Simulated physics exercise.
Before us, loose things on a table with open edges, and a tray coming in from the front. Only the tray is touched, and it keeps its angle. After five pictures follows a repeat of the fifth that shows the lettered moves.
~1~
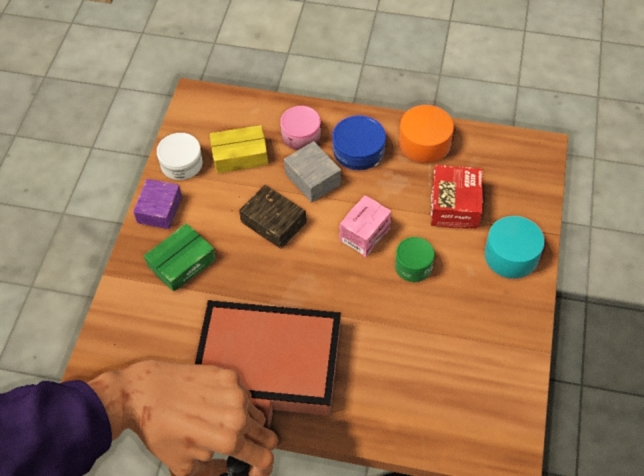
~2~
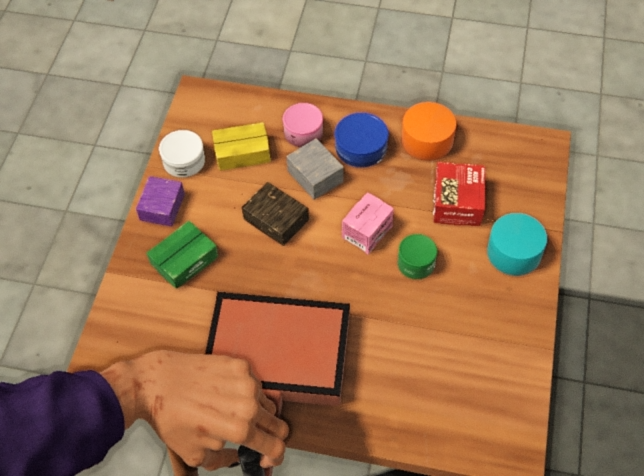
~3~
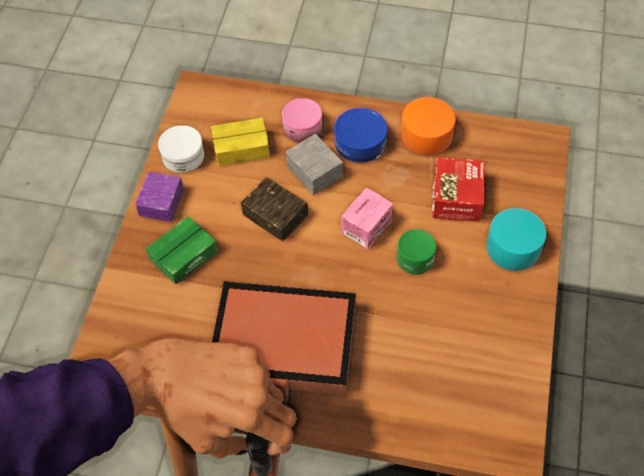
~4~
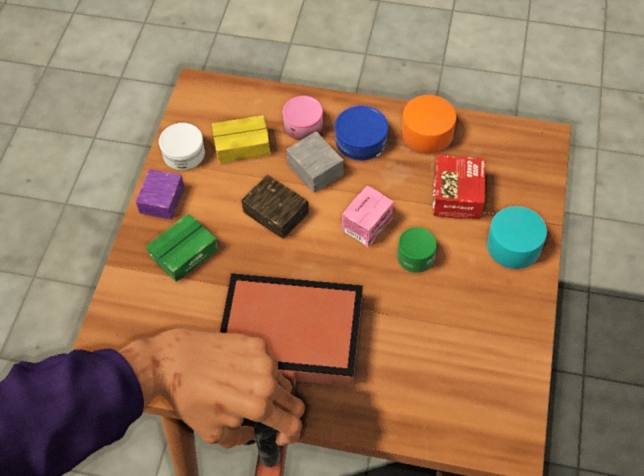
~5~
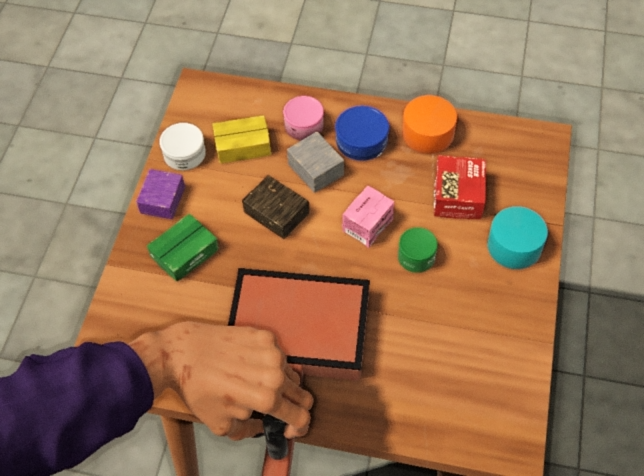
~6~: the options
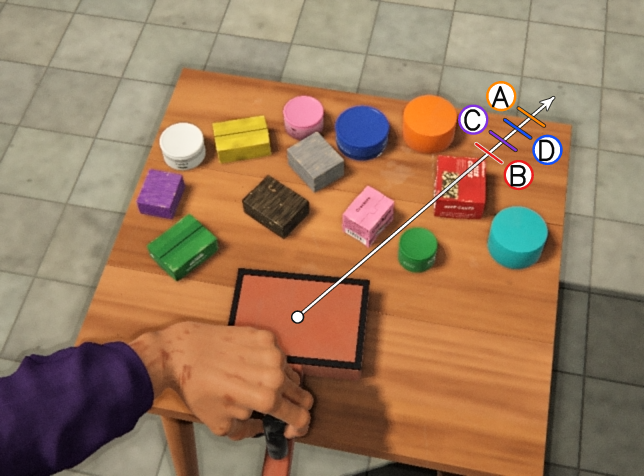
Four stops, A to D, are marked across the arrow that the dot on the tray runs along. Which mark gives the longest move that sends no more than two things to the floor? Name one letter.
B.
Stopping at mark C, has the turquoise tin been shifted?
By then, yes.
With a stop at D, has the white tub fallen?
By then, no.
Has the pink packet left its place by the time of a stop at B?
Yes.
On the copy, A at (531, 117); B at (489, 153); C at (503, 141); D at (517, 128); the arrow from (298, 317) to (553, 98); the white dot at (298, 317).
On B. First, tray (371, 261); green jar (457, 231); pink packet (372, 202).
Then, tray (439, 203); turquoise tin (543, 248); orange tin (432, 117).
Finally, tray (487, 161); green jar over the edge; red packet (495, 106); one fallen.
By contrast, A drops four; C drops three; D drops three.
